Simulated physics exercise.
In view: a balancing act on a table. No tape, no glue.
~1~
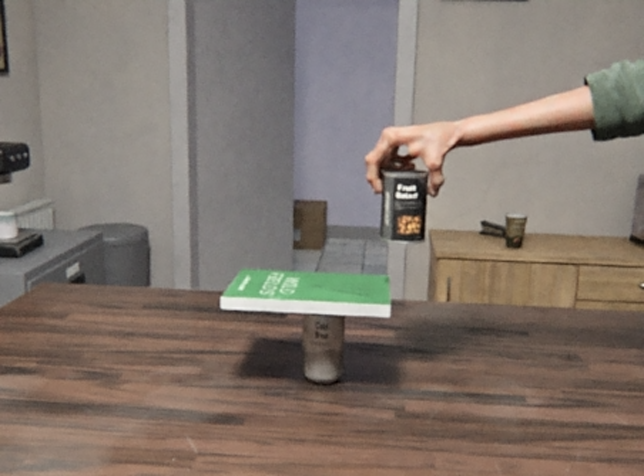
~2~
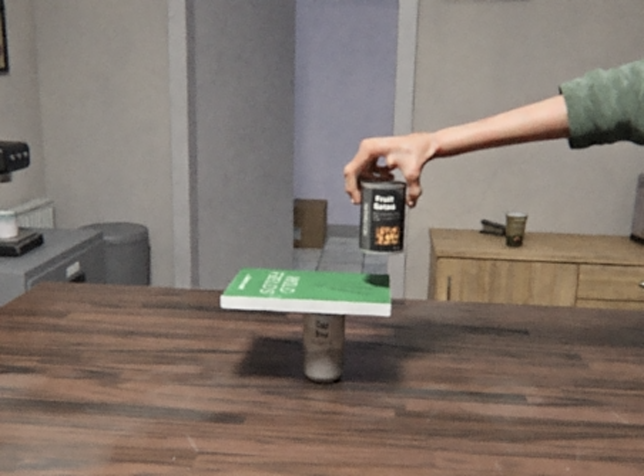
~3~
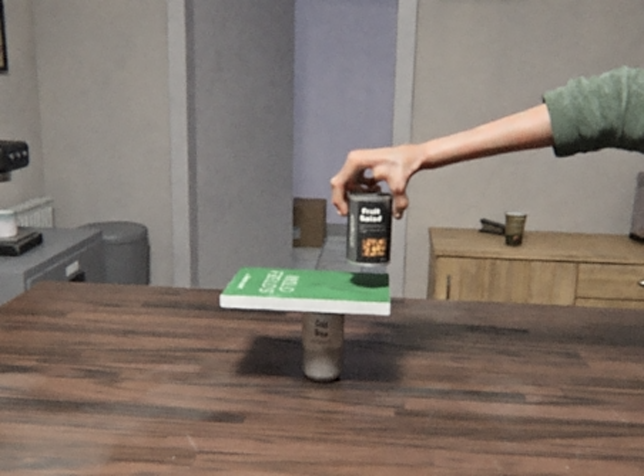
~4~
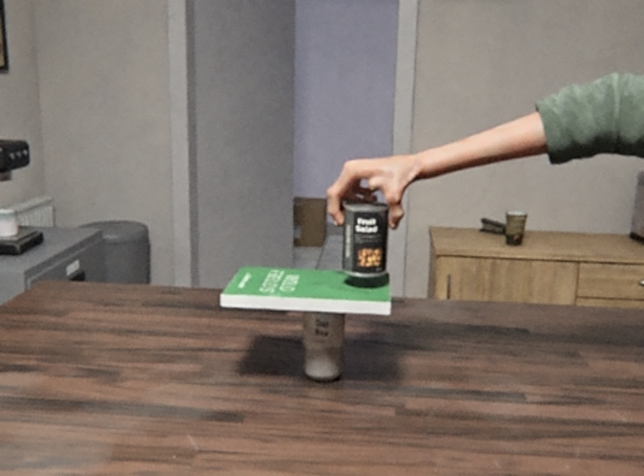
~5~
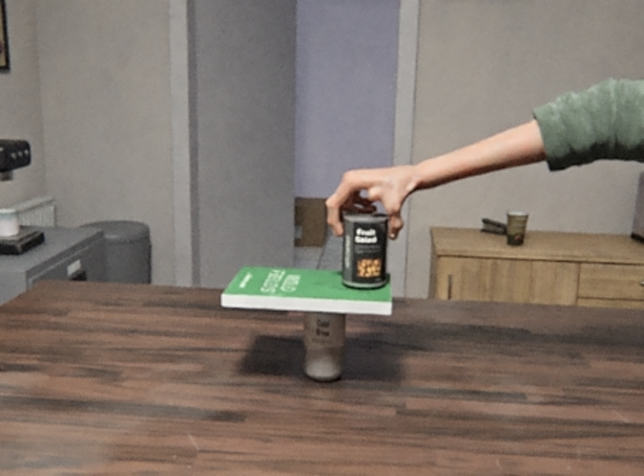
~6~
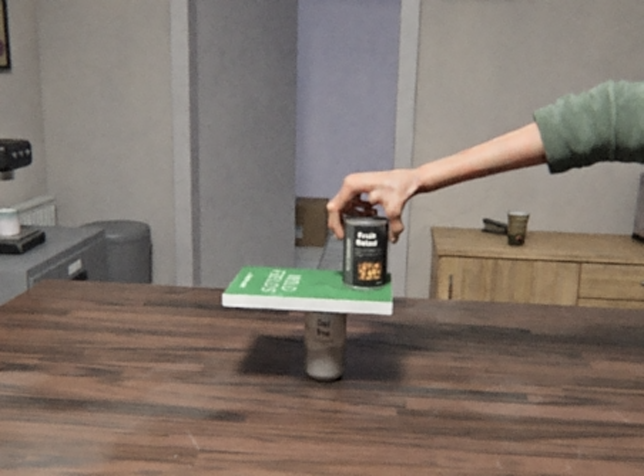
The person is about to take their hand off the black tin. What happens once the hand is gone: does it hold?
Outcome: The stack holds.
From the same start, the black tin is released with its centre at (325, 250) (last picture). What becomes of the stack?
Then it keeps its balance.
Then, 0.30 s after the last picture, nothing has stirred.
Then, 0.70 s after the last picture, black tin resting near (365, 252).
At rest, all 3 in place. Seen from the same camera at the end, black tin near (365, 252). The stack stays up.
